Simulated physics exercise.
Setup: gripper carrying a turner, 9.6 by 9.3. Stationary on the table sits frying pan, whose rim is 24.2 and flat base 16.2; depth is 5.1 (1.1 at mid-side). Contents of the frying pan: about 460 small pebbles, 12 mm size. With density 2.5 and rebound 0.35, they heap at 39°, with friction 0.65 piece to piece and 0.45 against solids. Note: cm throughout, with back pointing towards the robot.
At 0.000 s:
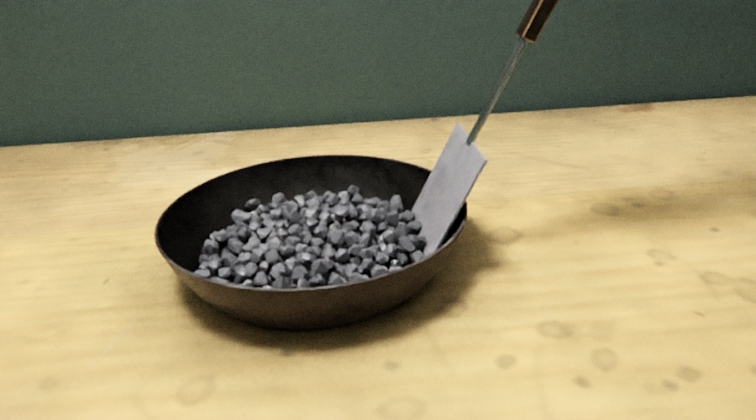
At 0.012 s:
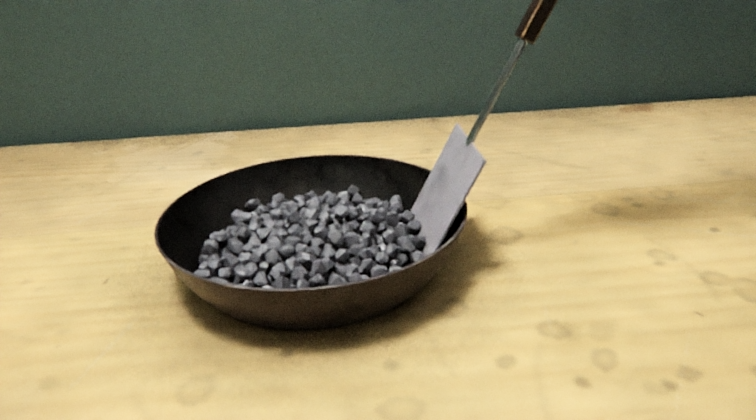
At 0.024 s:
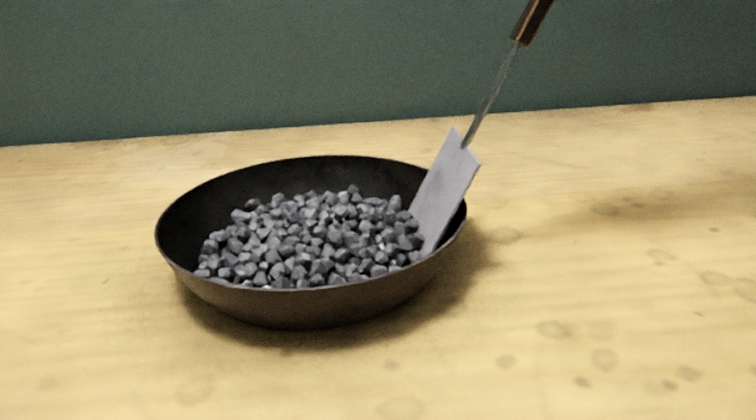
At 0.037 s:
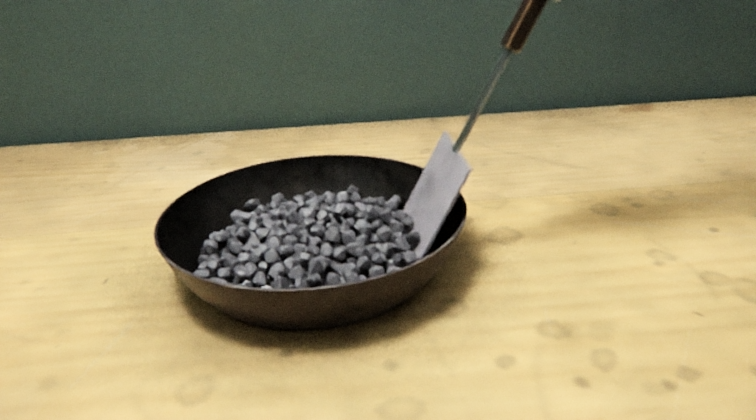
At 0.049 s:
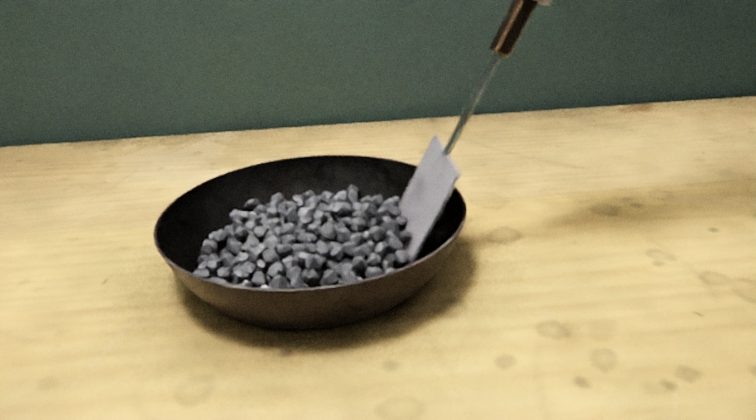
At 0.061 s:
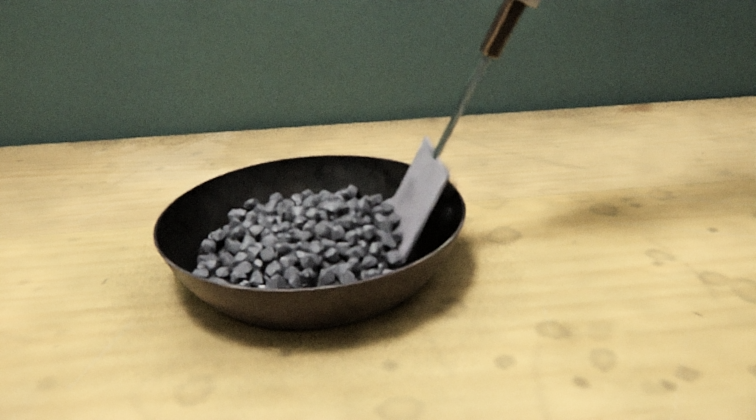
A pale, stained wooden tabletop stands before a plain dark green wall, seen from slightly above by a camera that stays still. A round dark pan left of centre holds a heap of small grey stones, and a flat grey turner with a brown handle leans in at its right side. The turner moves slowly a short way left, its blade pressing against the stones, which shift slightly along the heap's right edge.
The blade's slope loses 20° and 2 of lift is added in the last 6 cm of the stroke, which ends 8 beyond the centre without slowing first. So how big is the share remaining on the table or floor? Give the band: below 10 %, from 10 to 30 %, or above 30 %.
From 10 to 30 %.
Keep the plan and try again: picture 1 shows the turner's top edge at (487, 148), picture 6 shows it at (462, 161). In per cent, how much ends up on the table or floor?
Around 10 per cent finishes there.
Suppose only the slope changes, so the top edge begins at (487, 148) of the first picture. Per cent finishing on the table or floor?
Roughly 15%.
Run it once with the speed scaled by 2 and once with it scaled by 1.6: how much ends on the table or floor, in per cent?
Some 40 and 35 per cent.
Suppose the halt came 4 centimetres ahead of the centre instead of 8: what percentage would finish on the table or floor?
That would be something like 5 in a hundred.
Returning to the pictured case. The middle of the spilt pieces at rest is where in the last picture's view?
(135, 266), roughly.
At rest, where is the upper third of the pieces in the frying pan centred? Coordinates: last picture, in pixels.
Centre: Roughly (209, 223).
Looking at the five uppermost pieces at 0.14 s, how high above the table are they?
13 cm.
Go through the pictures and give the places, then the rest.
Turner top edge at (471, 140), sloping 63°; upper third of the load around (317, 235), from x 205 to 420, top at y 190; 465 in the frying pan, in the first frame.
Turner top edge at (470, 140), sloping 63°; upper third of the load around (317, 235), from x 205 to 420, top at y 190, in the second frame.
Turner top edge at (466, 143), sloping 63°; upper third of the load around (317, 235), from x 205 to 415, top at y 190, in the third frame.
Turner top edge at (457, 148), sloping 63°; upper third of the load around (318, 235), from x 205 to 420, top at y 190, in the fourth frame.
Turner top edge at (447, 152), sloping 63°; upper third of the load around (318, 233), from x 200 to 440, top at y 190, in the fifth frame.
Turner top edge at (437, 154), sloping 63°; upper third of the load around (313, 232), from x 200 to 450, top at y 175; 465 in the frying pan, in the sixth frame.
After 0.14 s, sloping 63°, highest piece 22 above the table; 462 in the frying pan, 3 on the blade or in flight.
After 0.22 s, sloping 56°, highest piece 33 above the table; 458 in the frying pan, 7 on the blade or in flight.
After 0.45 s, sloping 43°, highest piece 28 above the table; 369 in the frying pan, 84 on the table or floor, 12 on the blade or in flight.
After 1.50 s, sloping 43°, highest piece 7 above the table; 367 in the frying pan, 98 on the table or floor.
At rest, 367 in the frying pan, 98 on the table or floor. That is 21 % on the table or floor.
